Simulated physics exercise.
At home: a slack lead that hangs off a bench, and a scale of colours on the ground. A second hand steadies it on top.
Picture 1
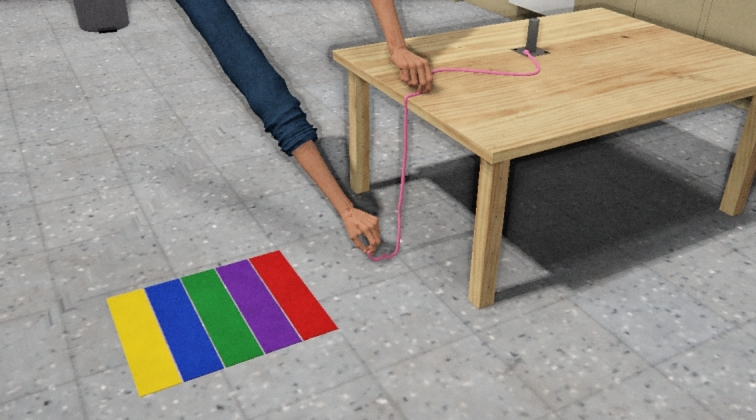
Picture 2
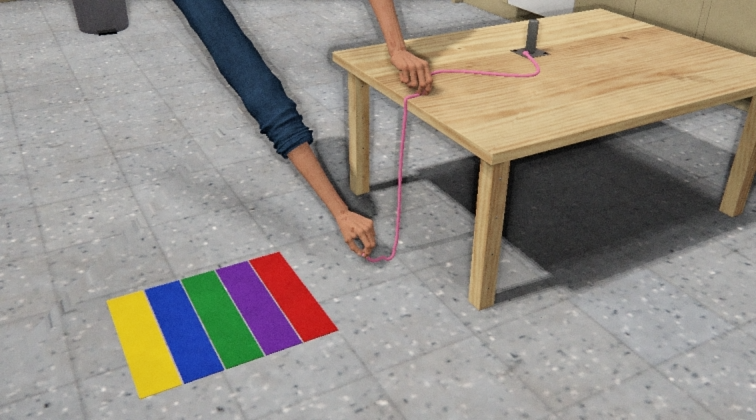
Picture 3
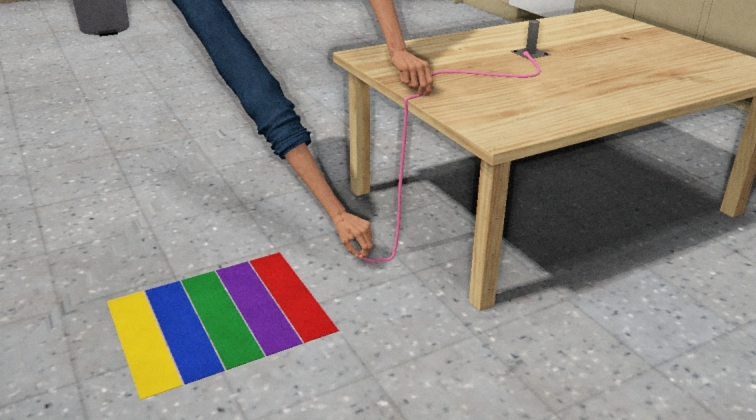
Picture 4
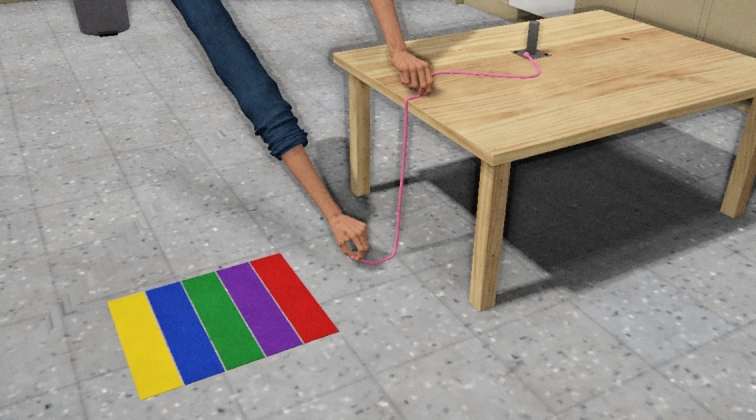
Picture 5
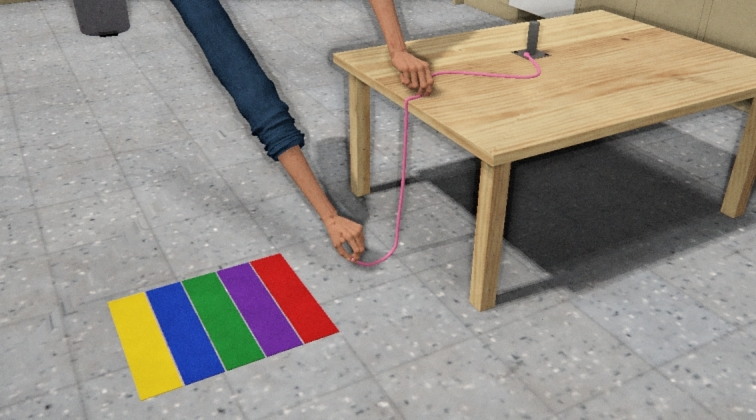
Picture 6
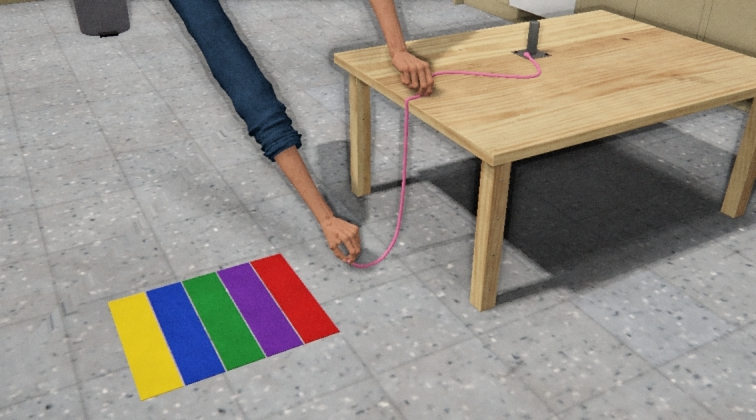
At first, one hand holds a pink cord at the edge of a wooden table while another grips its low end near the floor, right of a multicoloured striped panel. The lower hand then shifts slowly and slightly left, drawing the cord's end a little closer to the red stripe.
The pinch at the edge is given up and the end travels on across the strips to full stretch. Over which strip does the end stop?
The end stops over the blue strip.
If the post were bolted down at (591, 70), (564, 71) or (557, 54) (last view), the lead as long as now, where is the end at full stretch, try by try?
In that order: (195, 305), (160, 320) and (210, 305).
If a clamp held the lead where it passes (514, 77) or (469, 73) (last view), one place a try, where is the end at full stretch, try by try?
The places are (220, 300) and (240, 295).
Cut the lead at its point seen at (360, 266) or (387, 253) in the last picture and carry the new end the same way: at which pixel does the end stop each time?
In that order: (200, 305) and (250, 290).
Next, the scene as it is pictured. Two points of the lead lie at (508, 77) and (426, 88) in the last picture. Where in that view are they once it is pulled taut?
Near (464, 75) and (379, 117).
Soon after, end near (249, 291); over purple.
Then, end near (203, 305); over green.
At full stretch, end near (176, 313); over blue. It gets as far as the blue strip.
